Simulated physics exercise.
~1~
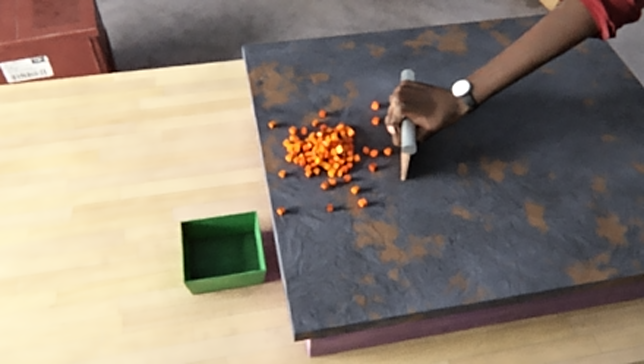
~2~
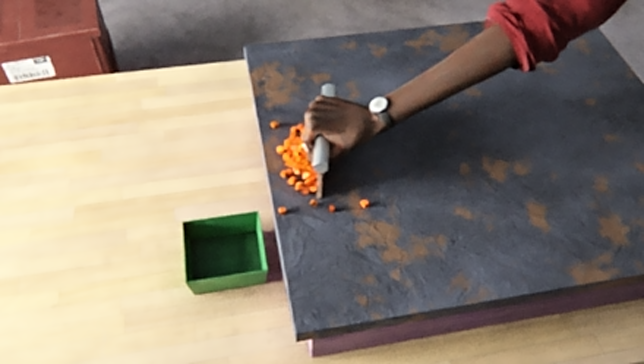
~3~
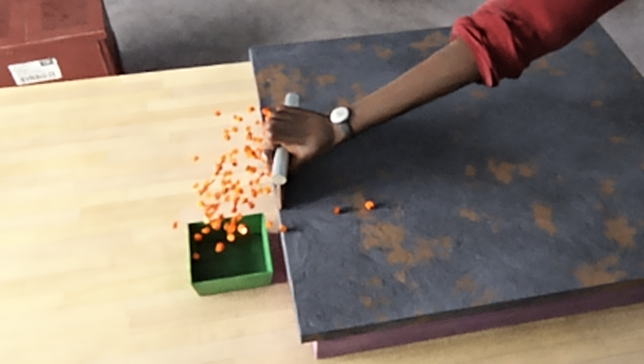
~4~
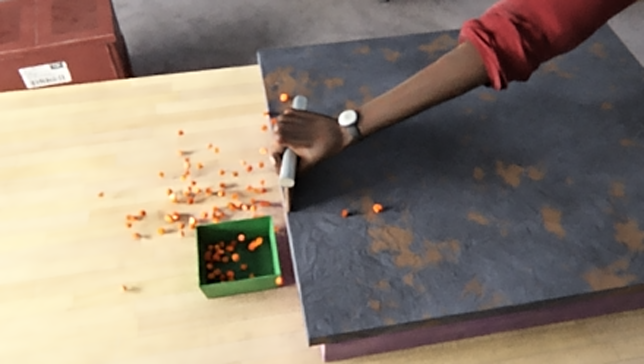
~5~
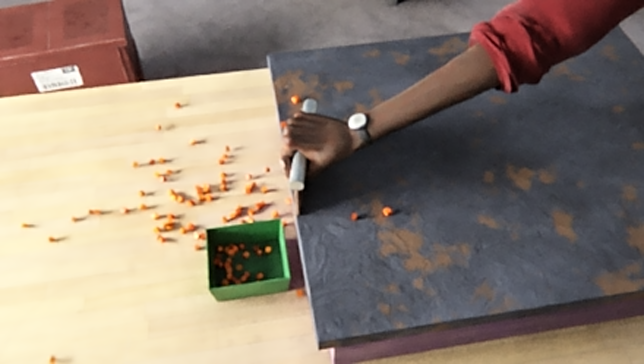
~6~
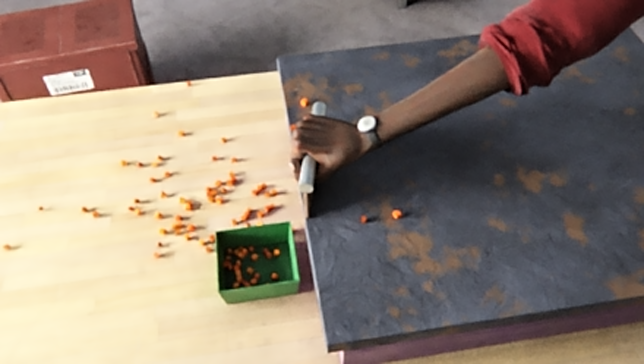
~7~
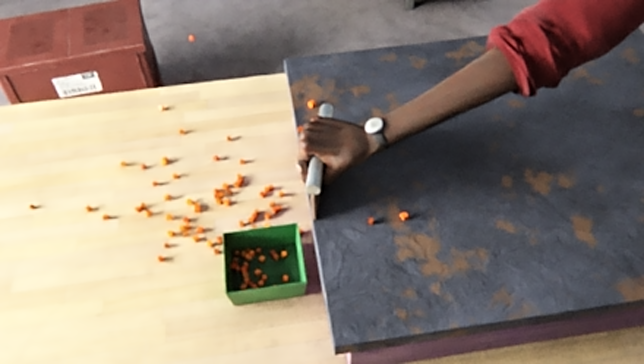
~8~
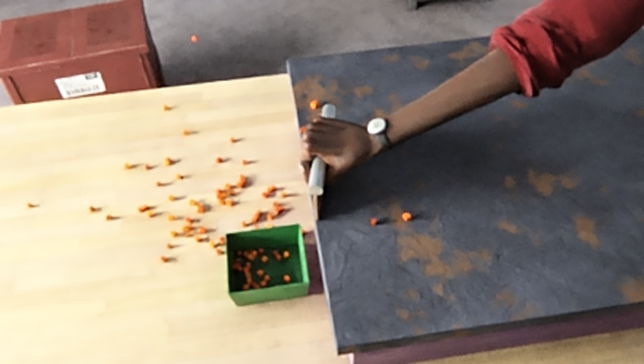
In this clip, a hand holding a scraper pushes a pile of orange carrot cubes left across a dark slab and over its edge. Some land in the green tin, but most scatter across the pale wooden surface, while a few stay on the slab.
